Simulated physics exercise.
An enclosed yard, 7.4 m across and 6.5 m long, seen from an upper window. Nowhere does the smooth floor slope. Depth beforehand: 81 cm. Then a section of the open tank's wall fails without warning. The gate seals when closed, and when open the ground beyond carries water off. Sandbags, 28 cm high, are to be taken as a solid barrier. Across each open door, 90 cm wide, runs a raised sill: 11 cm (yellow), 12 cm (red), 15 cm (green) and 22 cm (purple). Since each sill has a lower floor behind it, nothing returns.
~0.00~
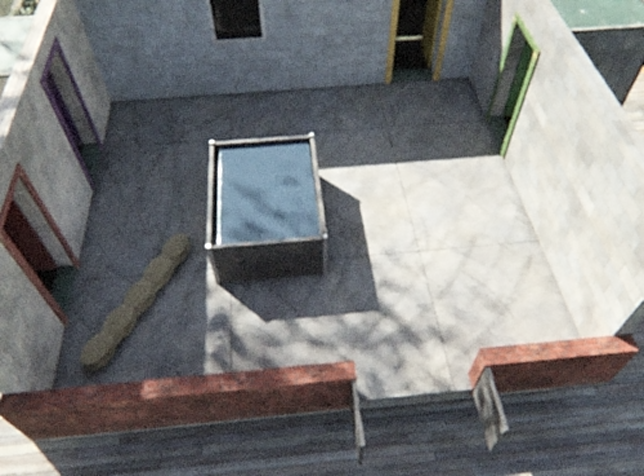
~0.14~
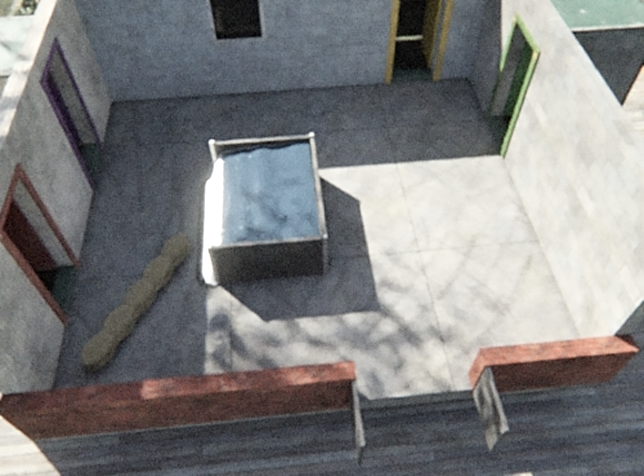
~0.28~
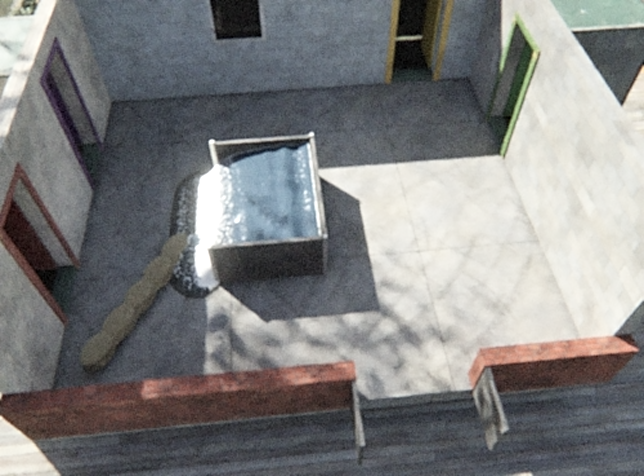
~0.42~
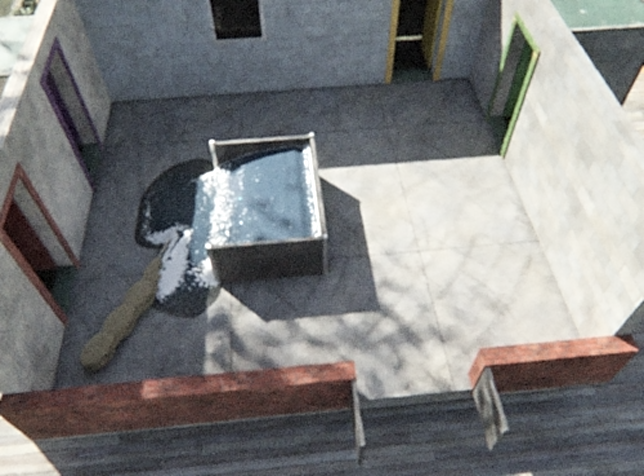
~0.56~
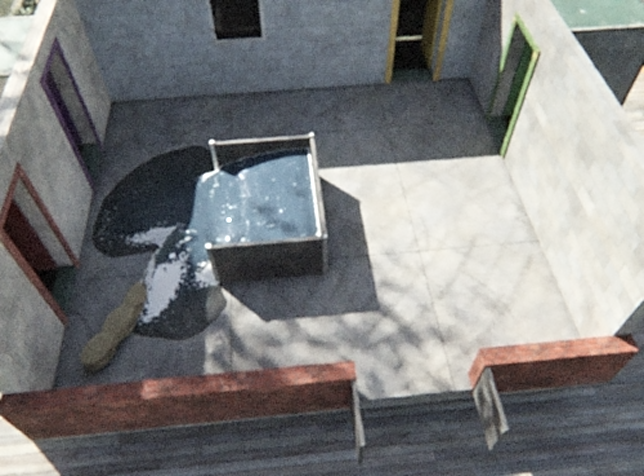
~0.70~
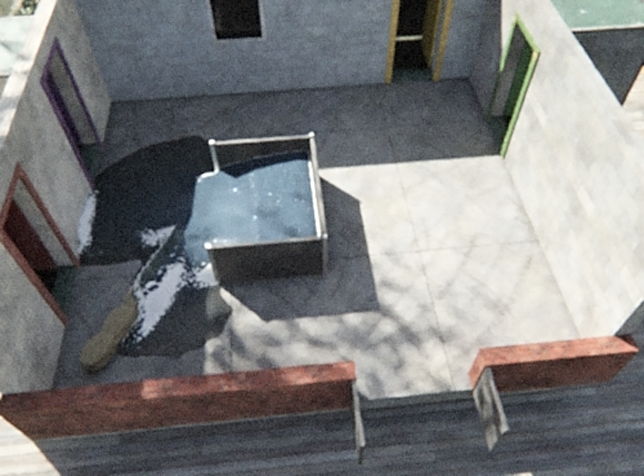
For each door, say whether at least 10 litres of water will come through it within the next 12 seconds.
Door by door: The yellow door lets through less than 10 litres; the red door lets through 10 litres or more; the green door lets through less than 10 litres; the purple door lets through 10 litres or more.
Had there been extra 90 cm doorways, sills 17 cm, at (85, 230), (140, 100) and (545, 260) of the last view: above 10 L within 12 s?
In sequence the answers are more than that, more than that and less than that.
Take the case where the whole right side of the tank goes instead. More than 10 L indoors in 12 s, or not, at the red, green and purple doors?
Red door doesn't reach it, green door surpasses it, purple door doesn't reach it.
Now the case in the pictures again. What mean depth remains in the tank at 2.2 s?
Depth, averaged: Around 19 centimetres.
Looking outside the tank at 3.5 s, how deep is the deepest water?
Max around 26 cm.
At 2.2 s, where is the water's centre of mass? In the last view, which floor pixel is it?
At roughly (168, 230).
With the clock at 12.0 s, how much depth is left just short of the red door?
5.0 cm or so.
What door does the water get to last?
The green door.
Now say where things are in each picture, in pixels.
The first frame shows the open tank at (265, 190) is whole and still, 81 cm deep.
In the second frame, the front is at a hidden place, 1.1 m from the gap at (218, 217); 0.4 m2 of floor is under water; 81 cm left at the back of the open tank.
In the third frame, the front is at (197, 175), 1.3 m from the gap at (219, 218); 1.4 m2 of floor is under water; 76 cm left at the back of the open tank.
In the fourth frame, water pours out at (219, 220) and has run 1.7 m, to (155, 304); typically 13 cm deep outside, 70 cm at the open tank's back.
In the fifth frame, water pours out at (219, 220) and has run 2.1 m, to (140, 329); typically 10 cm deep outside, 67 cm at the open tank's back.
In the sixth frame, the front is at (95, 183), 2.6 m from the gap at (219, 220); 6.6 m2 of floor is under water; 61 cm left at the back of the open tank.
After 1.4 s water covers 25 % of the floor and is deepest (48 cm) near (99, 215); yellow door not reached, red door 20 cm at the sill, 1 L in, green door not reached, purple door 32 cm at the sill, 4 L in.
After 2.2 s water covers 30 % of the floor and is deepest (46 cm) near (111, 107); yellow door not reached, red door 15 cm at the sill, 16 L in, green door not reached, purple door 27 cm at the sill, 29 L in.
After 3.5 s water covers 50 % of the floor and is deepest (26 cm) near (112, 102); yellow door not reached, red door 13 cm at the sill, 21 L in, green door not reached, purple door 14 cm at the sill, 36 L in.
After 7.0 s water covers 95 % of the floor and is deepest (14 cm) near (524, 205); yellow door 2 cm at the sill, 0 L in, red door 7 cm at the sill, 43 L in, green door 8 cm at the sill, 0 L in, purple door 9 cm at the sill, 36 L in.
After 12.0 s water covers 95 % of the floor and is deepest (10 cm) near (327, 238); yellow door 8 cm at the sill, 0 L in, red door 5 cm at the sill, 43 L in, green door 7 cm at the sill, 0 L in, purple door 4 cm at the sill, 36 L in.
